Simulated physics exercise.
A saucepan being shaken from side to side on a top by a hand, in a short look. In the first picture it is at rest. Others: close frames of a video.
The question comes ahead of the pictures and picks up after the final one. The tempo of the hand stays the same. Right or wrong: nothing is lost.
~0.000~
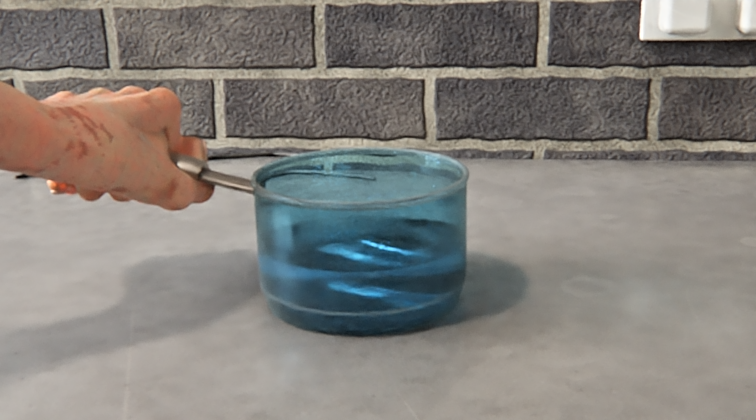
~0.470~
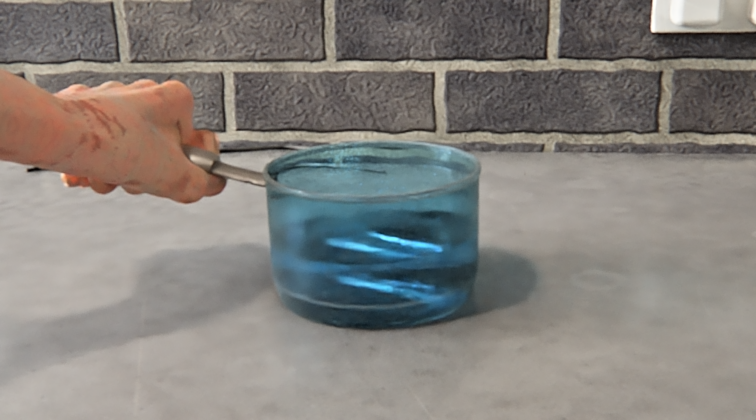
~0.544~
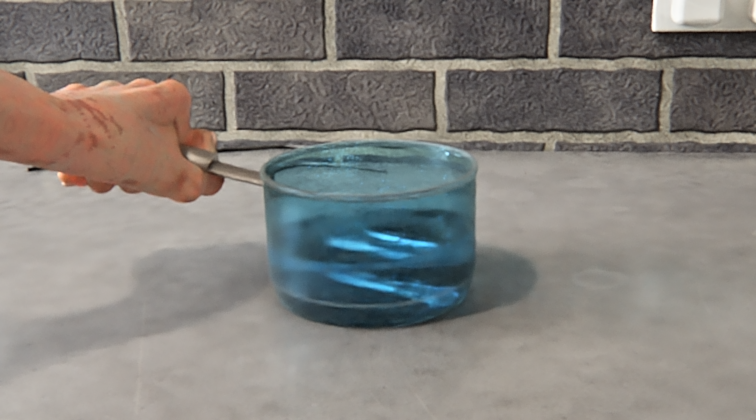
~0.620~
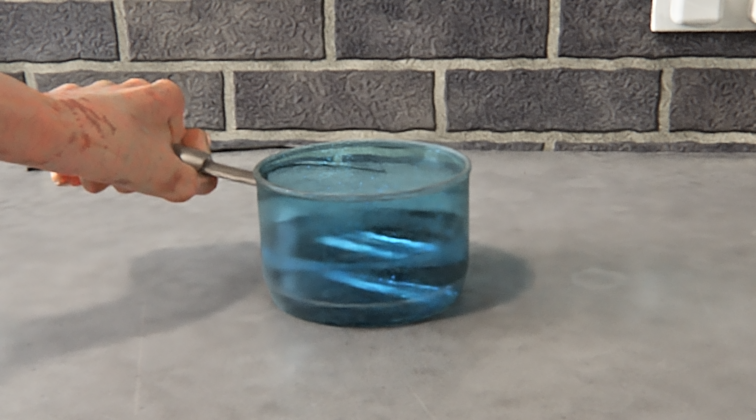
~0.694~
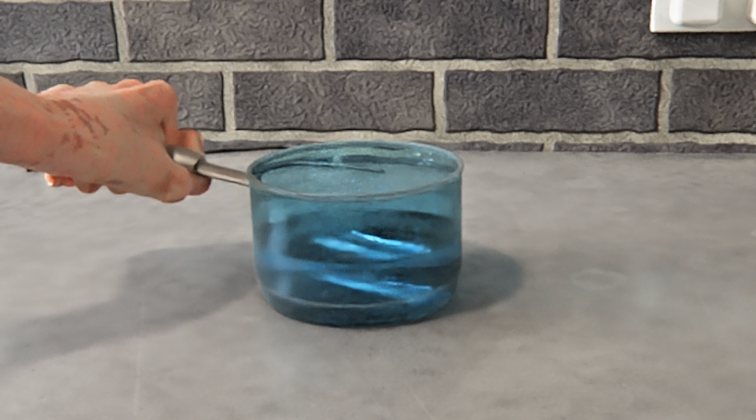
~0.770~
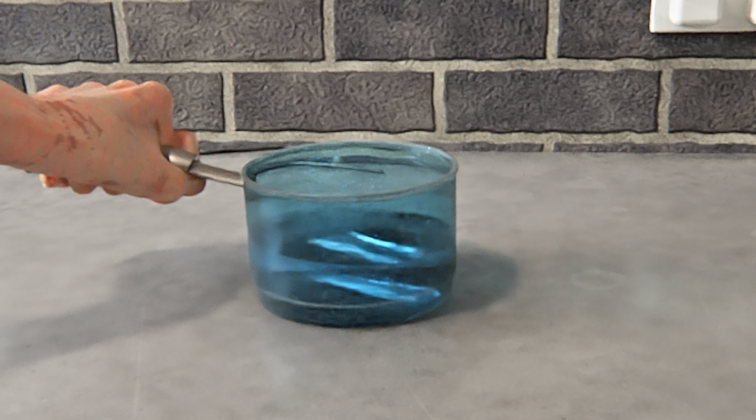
Right.
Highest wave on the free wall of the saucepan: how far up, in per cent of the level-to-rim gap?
The peak comes to roughly 20 percent.
After 1.1 s, the highest wave so far stays far below the rim.
After 5.2 s, the highest wave so far stays far below the rim; nothing has left it.
